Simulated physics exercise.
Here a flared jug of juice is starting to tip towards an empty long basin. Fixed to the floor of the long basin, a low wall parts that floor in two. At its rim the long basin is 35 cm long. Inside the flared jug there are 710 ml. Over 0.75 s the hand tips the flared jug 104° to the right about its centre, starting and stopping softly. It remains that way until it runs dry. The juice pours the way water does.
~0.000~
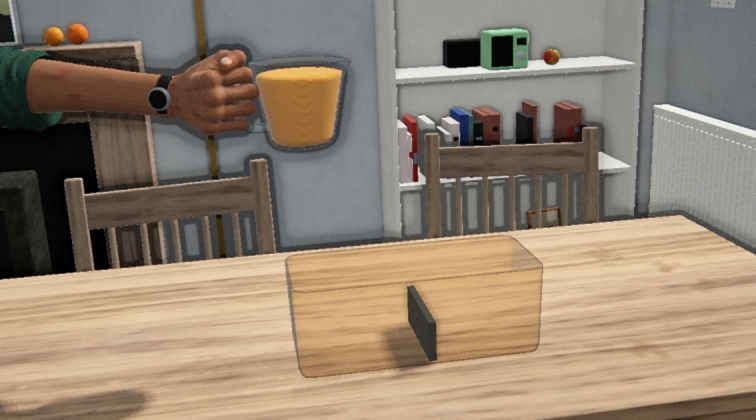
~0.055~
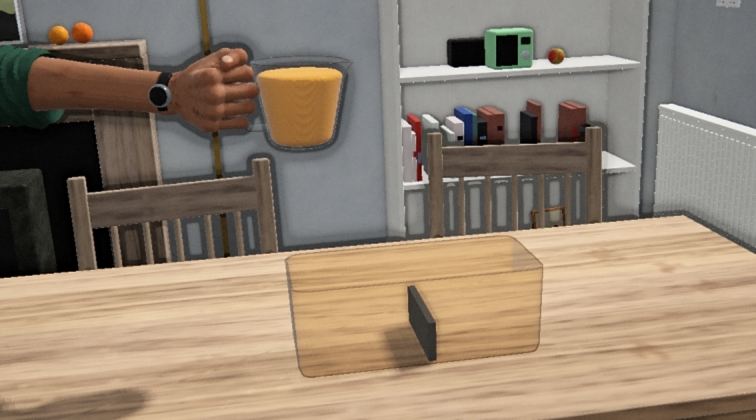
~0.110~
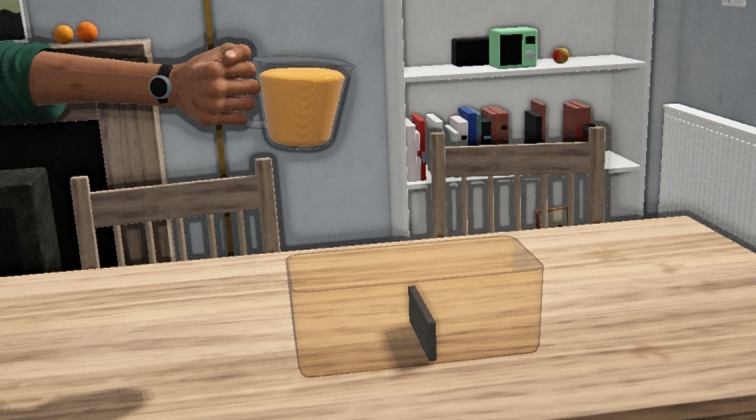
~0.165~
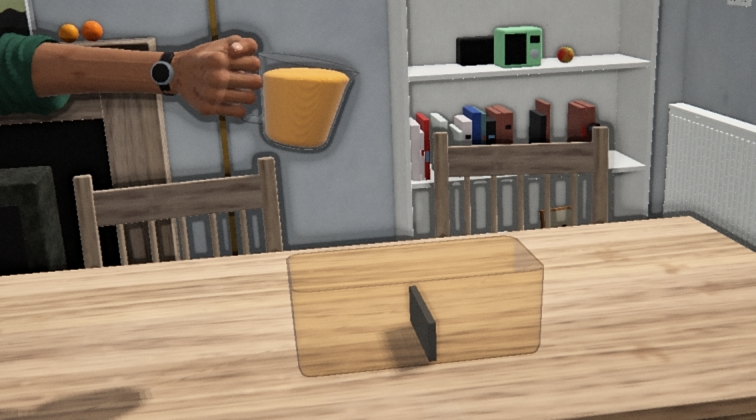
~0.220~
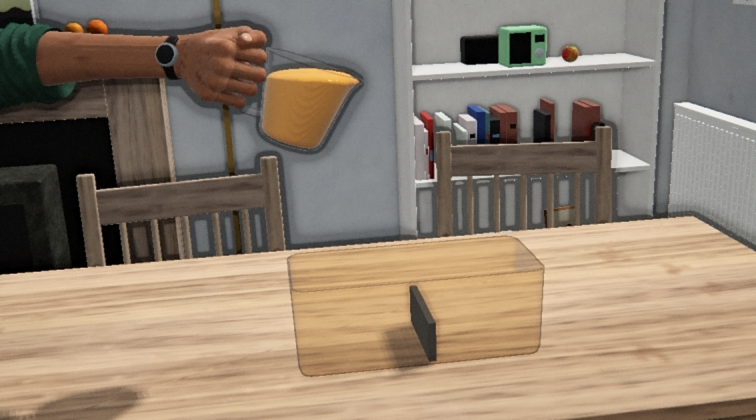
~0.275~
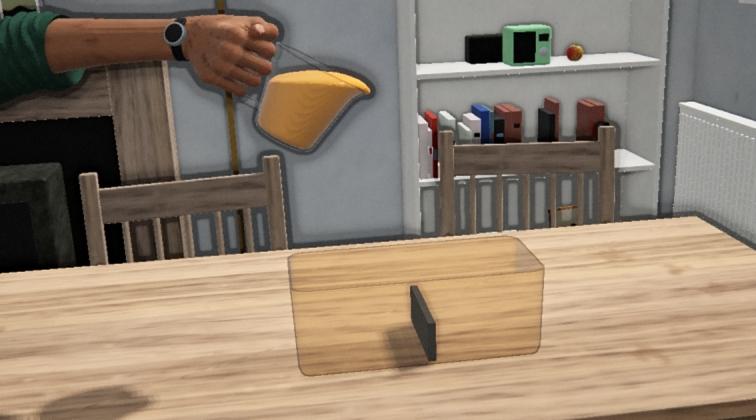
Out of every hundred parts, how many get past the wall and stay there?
About 48 out of 100.
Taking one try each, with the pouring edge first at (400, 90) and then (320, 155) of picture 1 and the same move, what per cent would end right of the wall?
Try 1: Approx. 95 %; try 2: Approx. 5 %.
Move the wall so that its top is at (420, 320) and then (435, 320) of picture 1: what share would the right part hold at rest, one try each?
60 then 30 %.
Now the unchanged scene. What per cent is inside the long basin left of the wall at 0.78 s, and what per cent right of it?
Near 26 on the left, 46 on the right.
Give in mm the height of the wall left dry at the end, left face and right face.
For the left, around 48 mm; for the right, around 46 mm.
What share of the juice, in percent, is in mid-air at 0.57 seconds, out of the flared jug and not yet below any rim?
Share: Roughly 42 per cent.
After 0.57 s the tilt is 90° and 45 per cent is still to pour, 2 is left of the wall and 11 right of it.
After 0.78 s the tilt is 104° and 6 per cent is still to pour, 26 is left of the wall and 46 right of it.
After 1.01 s the tilt is 104° and 0 per cent is still to pour, 49 is left of the wall and 47 right of it.
After 1.25 s the tilt is 104° and 0 per cent is still to pour, 50 is left of the wall and 48 right of it.
In the end 50 per cent lies left of the wall, 48 right of it and 2 outside.
